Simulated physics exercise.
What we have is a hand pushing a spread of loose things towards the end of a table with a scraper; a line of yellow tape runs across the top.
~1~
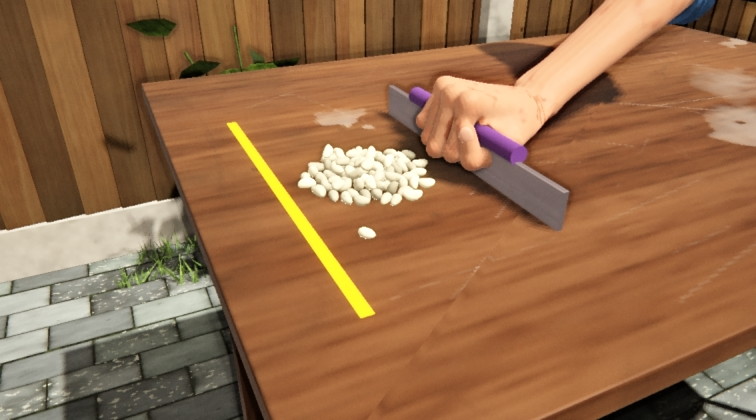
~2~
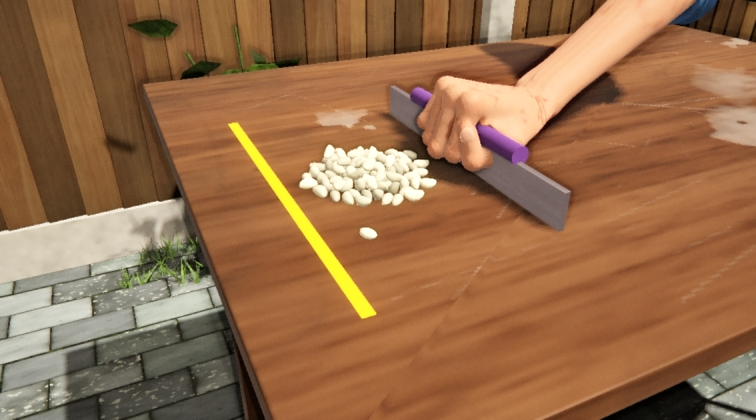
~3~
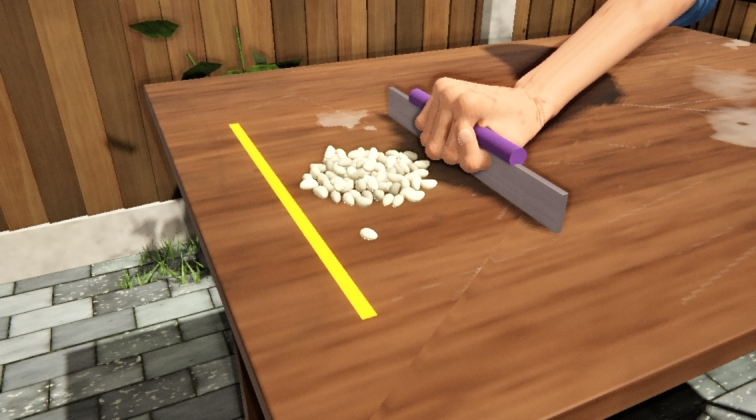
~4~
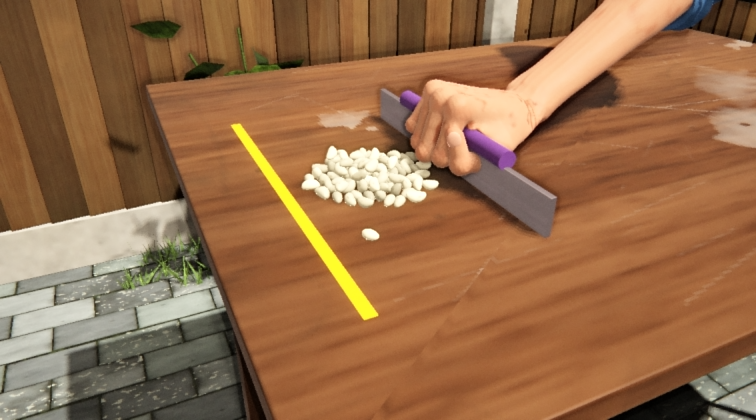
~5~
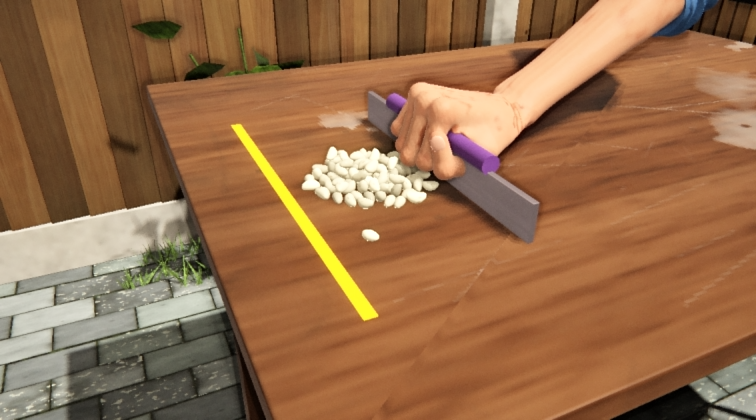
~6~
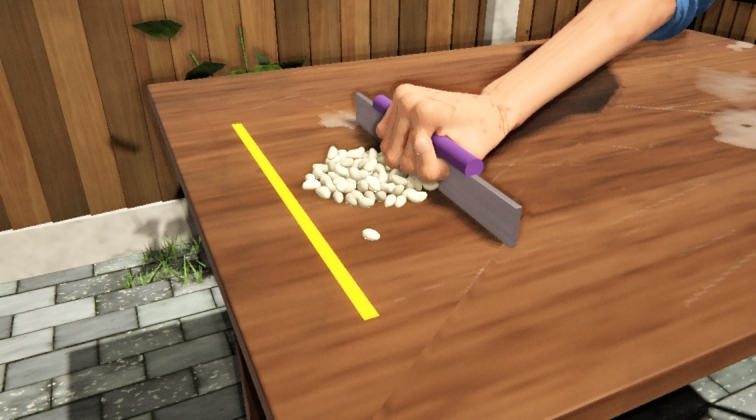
A hand gripping a scraper with a purple handle held still beside a pile of white beans on a wooden table, then slid it a short way left toward the beans and the yellow tape.
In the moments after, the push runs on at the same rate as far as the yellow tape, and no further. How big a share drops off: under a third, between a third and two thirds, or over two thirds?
It shoves below one third off the end.
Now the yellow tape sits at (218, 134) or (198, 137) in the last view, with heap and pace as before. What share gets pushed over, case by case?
That would be some 30 % the first time and some 70 % the second.
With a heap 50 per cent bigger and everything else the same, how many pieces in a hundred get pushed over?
I'd expect around 10 per cent.
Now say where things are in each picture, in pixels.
Scraper (547, 199), at rest; yellow tape (235, 129), about a palm's width from the edge; edge at (192, 215); the heap (364, 170), white beans, in the first picture.
Scraper (548, 200), at rest, in the second picture.
Scraper (546, 201); the heap (366, 171), in the third picture.
Scraper (535, 205), in the fourth picture.
Scraper (518, 211); the heap (368, 172), in the fifth picture.
Scraper (501, 215); yellow tape (240, 130); edge at (196, 216); the heap (368, 172), about a tenth pushed along, in the sixth picture.
Just after the last frame, scraper still moving, near (349, 150); heap all on the table, its front near (257, 192).
A moment on, scraper stopped at the yellow tape; heap just a few over the edge.
Further on, scraper stopped at the yellow tape; heap about a tenth over the edge.
When it is over, scraper stopped at the yellow tape; heap about a tenth over the edge.
